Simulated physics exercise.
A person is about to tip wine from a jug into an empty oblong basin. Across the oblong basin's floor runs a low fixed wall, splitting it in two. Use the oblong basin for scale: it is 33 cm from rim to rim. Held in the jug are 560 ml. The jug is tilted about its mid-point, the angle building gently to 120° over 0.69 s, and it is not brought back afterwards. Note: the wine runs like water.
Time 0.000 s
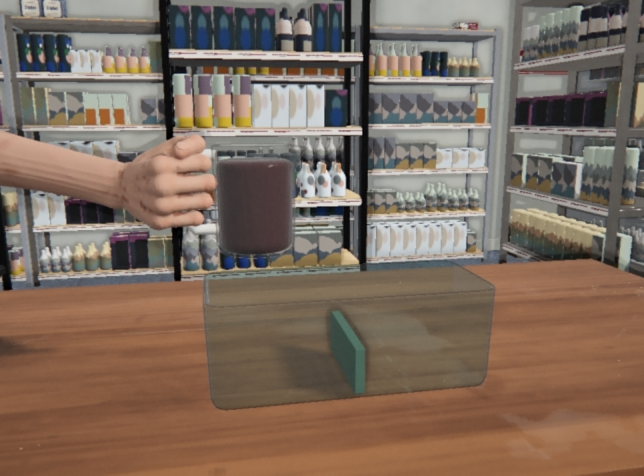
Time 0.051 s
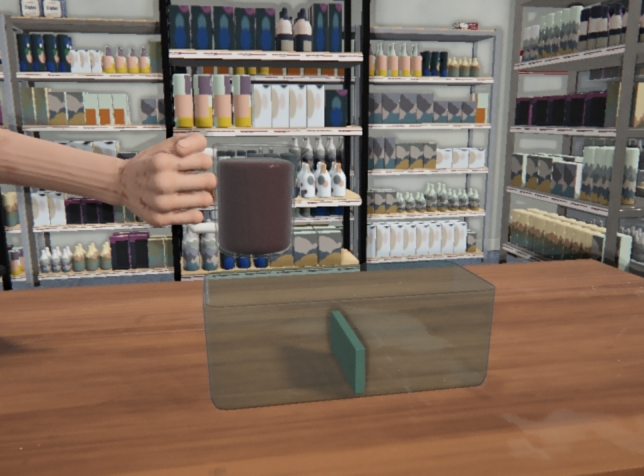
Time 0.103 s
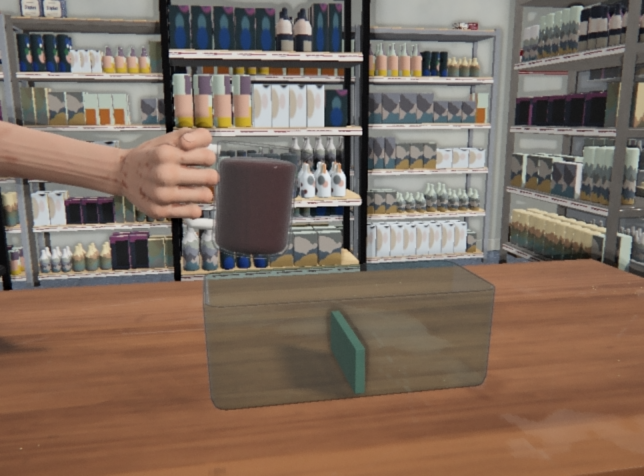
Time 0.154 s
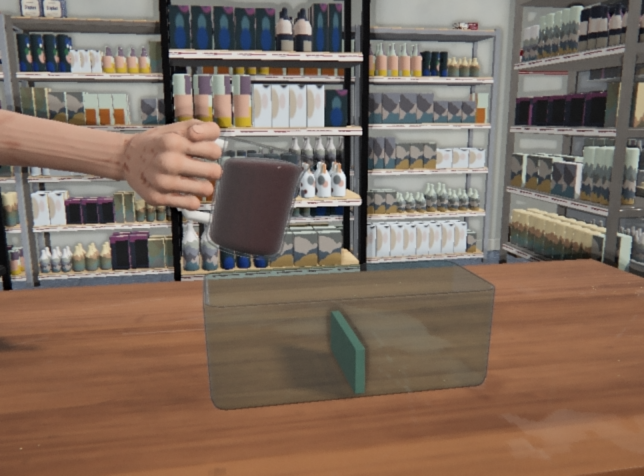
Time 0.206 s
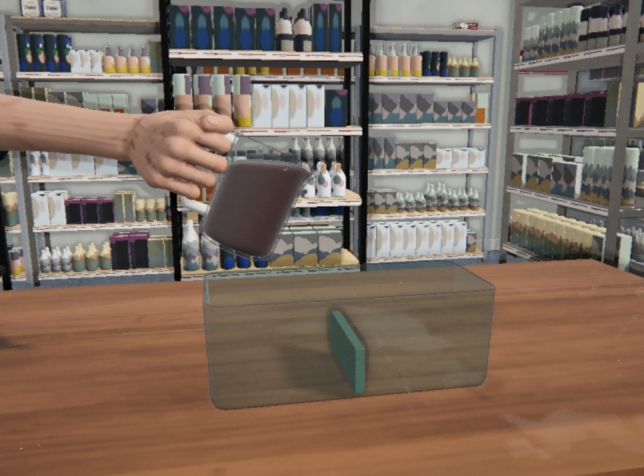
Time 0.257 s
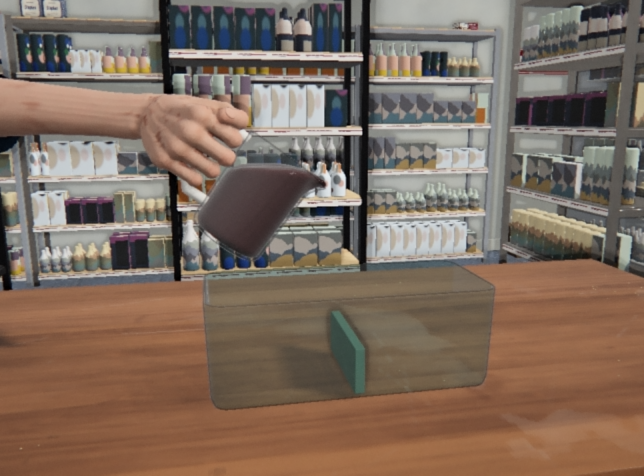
A hand reaching in from the left tilts a clear jug of dark reddish-brown liquid, its right rim dipping gently at first, then more steeply. Below it on a wooden counter sits an empty, see-through oblong basin with a green upright divider near its middle. The still camera faces the counter in a shop, with shelves of bottles and boxes lining the background.
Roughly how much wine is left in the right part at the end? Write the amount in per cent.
Roughly 46 per cent is left in the right part.
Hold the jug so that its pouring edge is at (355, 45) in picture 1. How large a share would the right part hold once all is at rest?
Then I'd expect something near 85 per cent.
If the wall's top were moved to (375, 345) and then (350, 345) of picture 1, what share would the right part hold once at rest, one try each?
First 20, then 45 per cent.
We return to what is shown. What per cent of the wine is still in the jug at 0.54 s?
Fraction remaining: Approx. 52 per cent.
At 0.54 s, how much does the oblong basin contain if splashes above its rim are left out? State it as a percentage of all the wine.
Roughly 30 percent of it.
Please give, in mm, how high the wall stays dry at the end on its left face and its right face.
Looks like roughly 42 mm on the left and roughly 42 mm on the right.
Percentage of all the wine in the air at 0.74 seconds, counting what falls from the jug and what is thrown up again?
About 5 per cent.
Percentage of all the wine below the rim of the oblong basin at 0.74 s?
Roughly 88 percent of it.
By 0.54 s the tilt is 106° and 52 per cent is still to pour, 4 is left of the wall and 25 right of it.
By 0.74 s the tilt is 120° and 6 per cent is still to pour, 43 is left of the wall and 46 right of it.
By 0.96 s the tilt is 120° and 0 per cent is still to pour, 53 is left of the wall and 46 right of it.
By 1.19 s the tilt is 120° and 0 per cent is still to pour, 53 is left of the wall and 46 right of it.
At rest 53 per cent lies left of the wall, 46 right of it and 1 outside.
